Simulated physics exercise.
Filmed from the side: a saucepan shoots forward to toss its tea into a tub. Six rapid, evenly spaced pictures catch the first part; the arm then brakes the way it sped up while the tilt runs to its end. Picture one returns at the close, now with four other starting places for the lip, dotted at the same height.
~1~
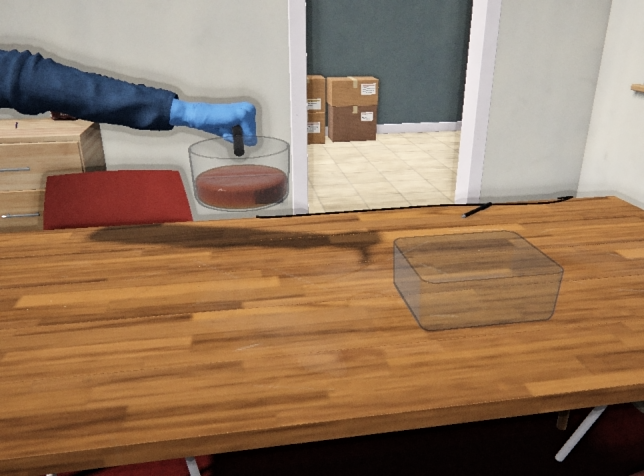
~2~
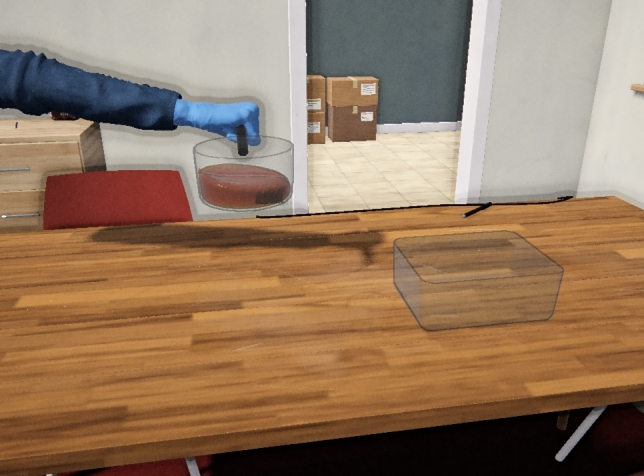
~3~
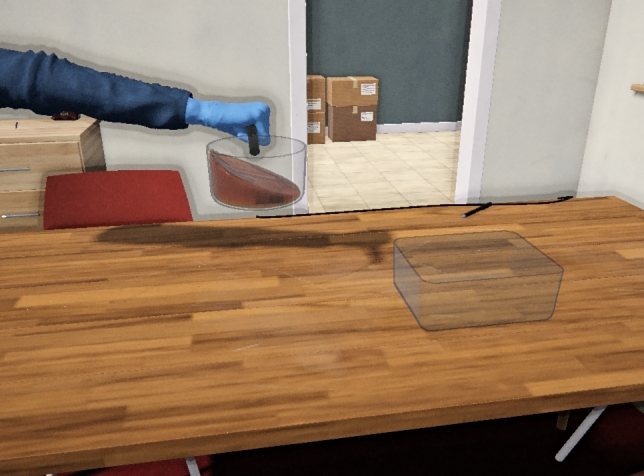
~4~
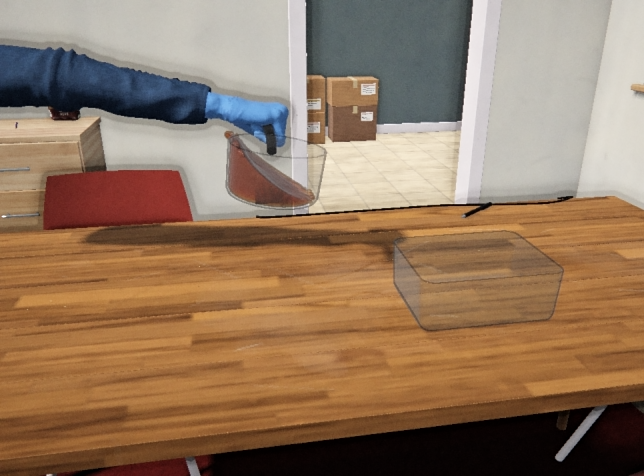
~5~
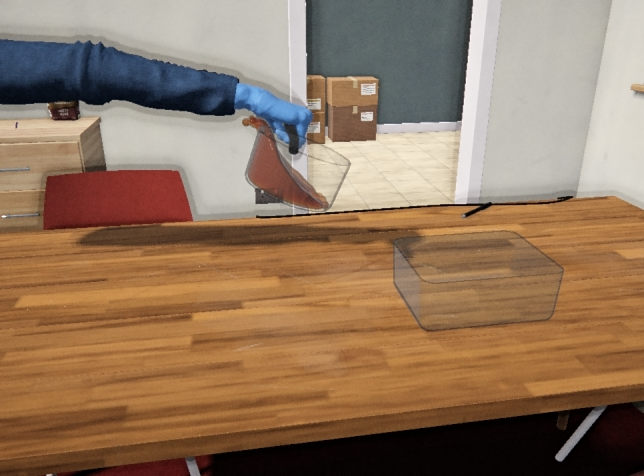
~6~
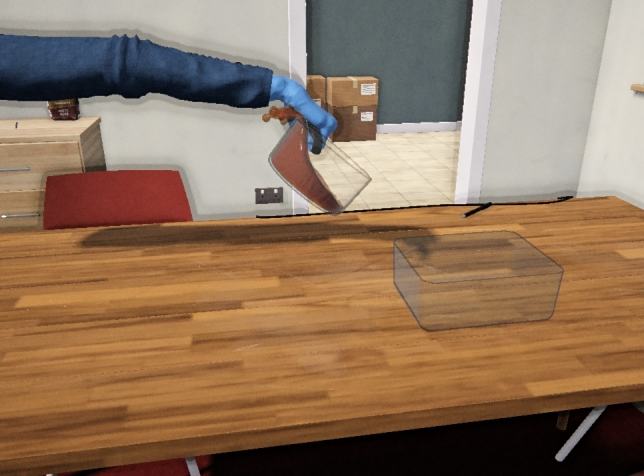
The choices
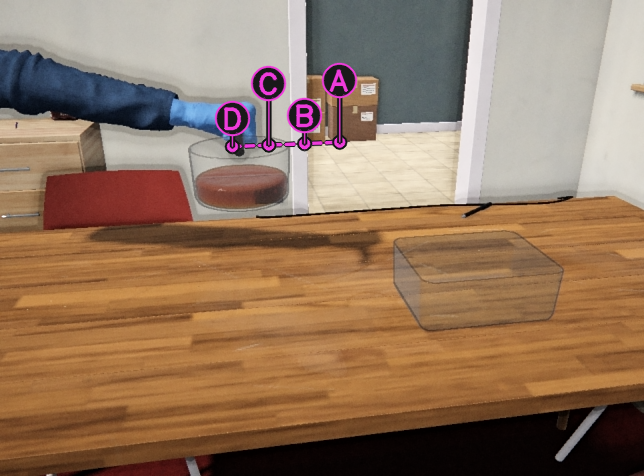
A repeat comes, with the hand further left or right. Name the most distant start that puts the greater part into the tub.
Place C just does it.
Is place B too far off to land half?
No.
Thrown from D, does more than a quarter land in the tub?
Yes.
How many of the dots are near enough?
Three of the four.
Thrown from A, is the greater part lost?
No, not at all.
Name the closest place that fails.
Place D.
On the marked copy, A at (339, 142); B at (304, 143); C at (268, 145); D at (232, 146).
If A is chosen, about 78 % lands in the tub, 9 % falls short and 14 % goes beside or beyond.
If B is chosen, about 77 % lands in the tub, 12 % falls short and 11 % goes beside or beyond.
If C is chosen, about 63 % lands in the tub, 23 % falls short and 14 % goes beside or beyond.
If D is chosen, about 33 % lands in the tub, 61 % falls short and 7 % goes beside or beyond.
